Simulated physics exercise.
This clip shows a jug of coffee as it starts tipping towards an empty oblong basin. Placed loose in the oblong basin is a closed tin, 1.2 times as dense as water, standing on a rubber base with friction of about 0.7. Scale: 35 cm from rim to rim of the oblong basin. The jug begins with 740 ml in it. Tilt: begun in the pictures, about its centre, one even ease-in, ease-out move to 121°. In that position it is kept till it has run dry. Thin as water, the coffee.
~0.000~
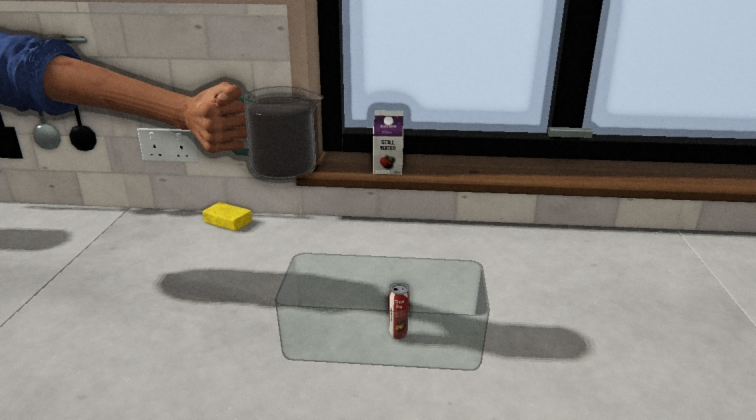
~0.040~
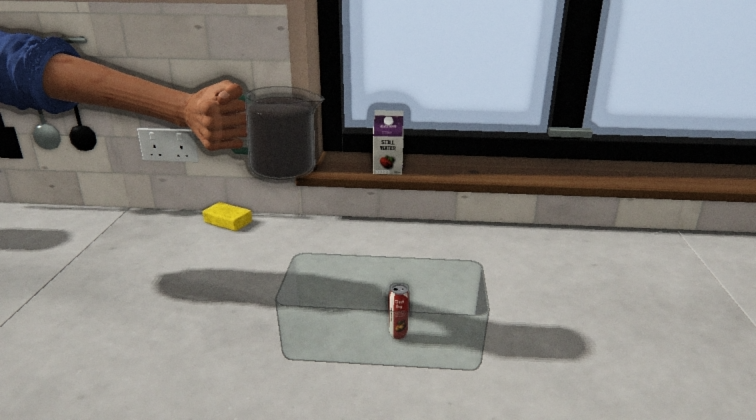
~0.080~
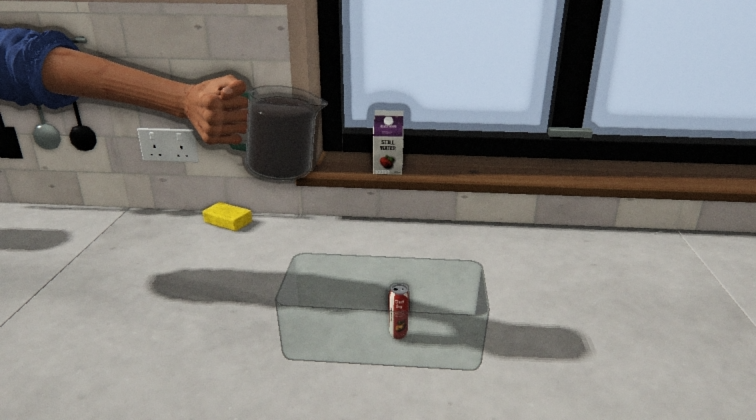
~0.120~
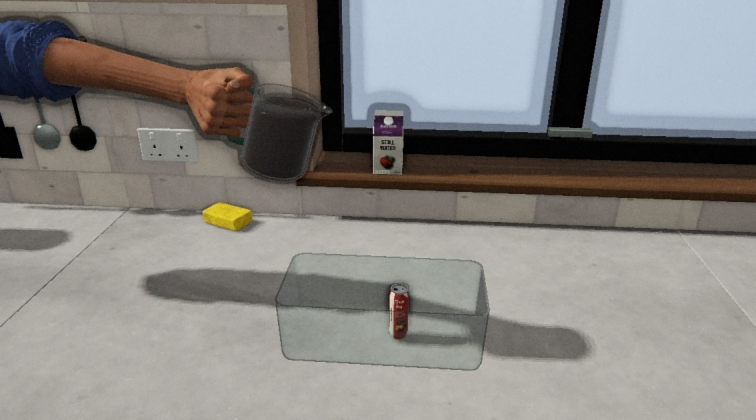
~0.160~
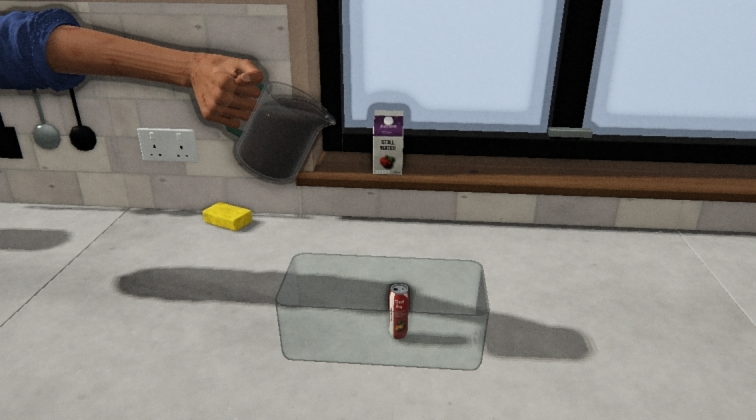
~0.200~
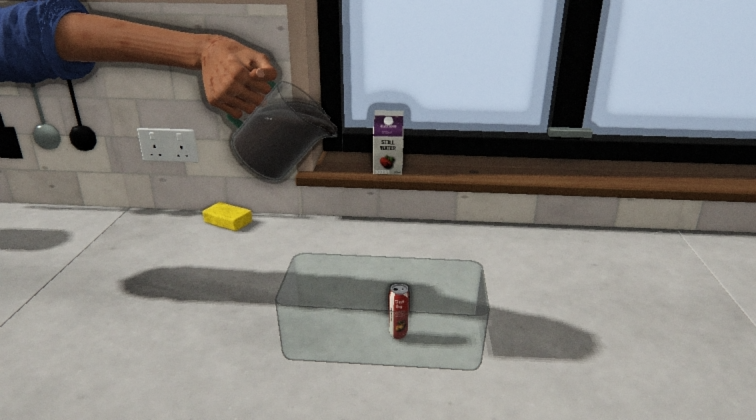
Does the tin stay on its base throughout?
It overturns.
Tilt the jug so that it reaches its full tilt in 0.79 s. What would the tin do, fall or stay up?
In that case the tin overturns.
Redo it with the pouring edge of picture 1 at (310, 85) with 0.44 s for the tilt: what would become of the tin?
It tumbles.
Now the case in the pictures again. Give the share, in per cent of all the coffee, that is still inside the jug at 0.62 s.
6 %.
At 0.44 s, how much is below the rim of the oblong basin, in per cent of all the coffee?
I reckon close to 6 percent of it.
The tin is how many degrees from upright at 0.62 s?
It leans about 10° from upright.
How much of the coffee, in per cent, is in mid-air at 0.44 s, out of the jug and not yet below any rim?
Some 52 % is the figure.
After 0.44 s the tilt is 117° and 43 per cent is still to pour; the tin stands where it began.
After 0.62 s the tilt is 121° and 6 per cent is still to pour; the tin leans 8°.
After 0.80 s the tilt is 121° and 0 per cent is still to pour; the tin lies on its side.
After 1.00 s the tilt is 121° and 0 per cent is still to pour; the tin lies on its side.
In the end the tin lies on its side.
